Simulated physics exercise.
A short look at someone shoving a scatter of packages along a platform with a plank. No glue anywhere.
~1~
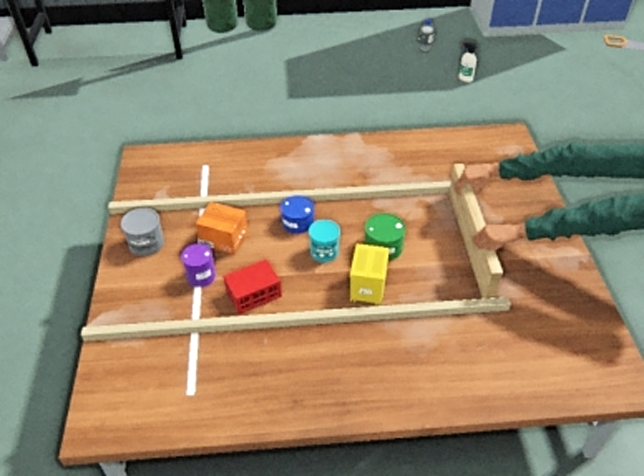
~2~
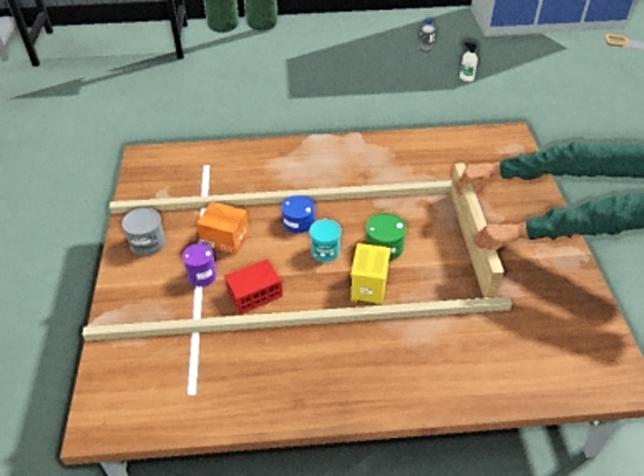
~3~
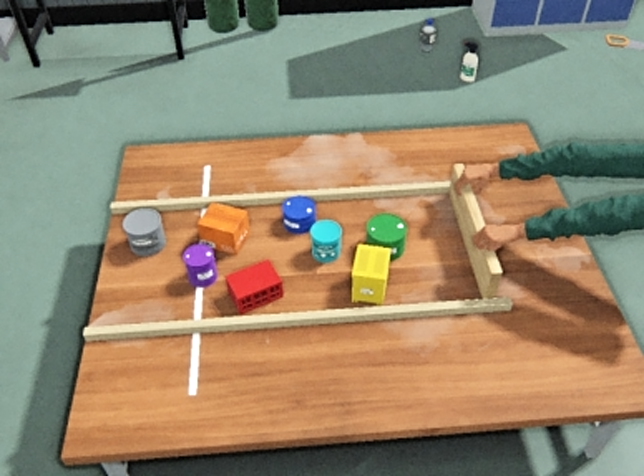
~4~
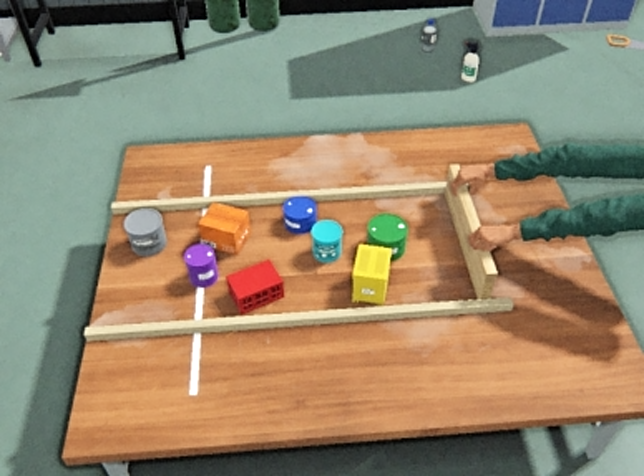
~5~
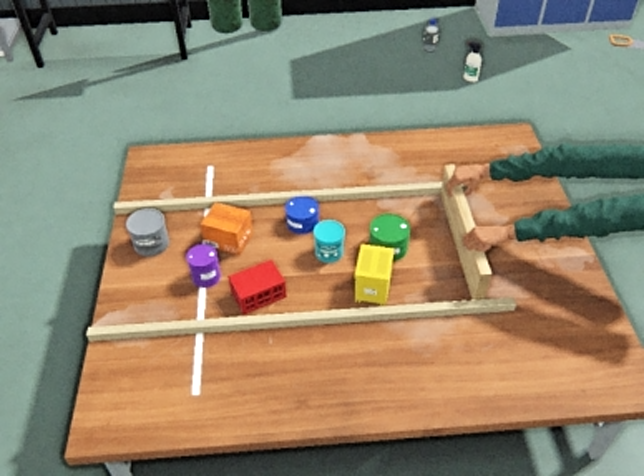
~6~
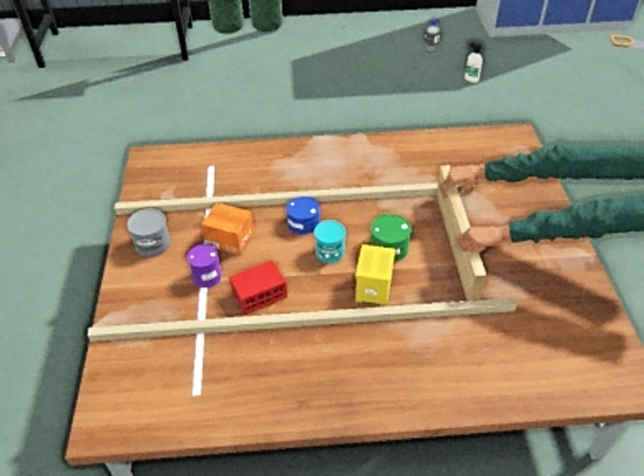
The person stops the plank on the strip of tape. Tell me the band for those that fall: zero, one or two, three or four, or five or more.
The number that fall off is zero.
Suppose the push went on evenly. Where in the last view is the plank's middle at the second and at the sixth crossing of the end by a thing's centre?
First at (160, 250), next at (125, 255).
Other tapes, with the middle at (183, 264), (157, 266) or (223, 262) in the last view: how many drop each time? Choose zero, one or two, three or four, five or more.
Taking them in turn, just one or two; 3 or 4; not one.
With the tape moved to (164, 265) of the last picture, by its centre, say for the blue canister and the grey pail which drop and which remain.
The blue canister is kept, the grey pail is lost.
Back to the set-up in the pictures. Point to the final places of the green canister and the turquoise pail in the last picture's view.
The green canister stops around (184, 251); the turquoise pail around (148, 256).
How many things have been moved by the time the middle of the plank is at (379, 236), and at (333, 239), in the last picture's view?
At the one place 3, at the other 3.
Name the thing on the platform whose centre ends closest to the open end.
The grey pail.
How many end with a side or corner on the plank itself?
That makes 3.
Soon after, none off yet; grey pail at rest near (150, 233); purple canister at rest near (205, 266); orange box at rest near (228, 229).
After that, none off yet; grey pail at rest near (150, 233); purple canister at rest near (205, 266); orange box displaced a little near (219, 227).
In the end, the number that fall off is zero.
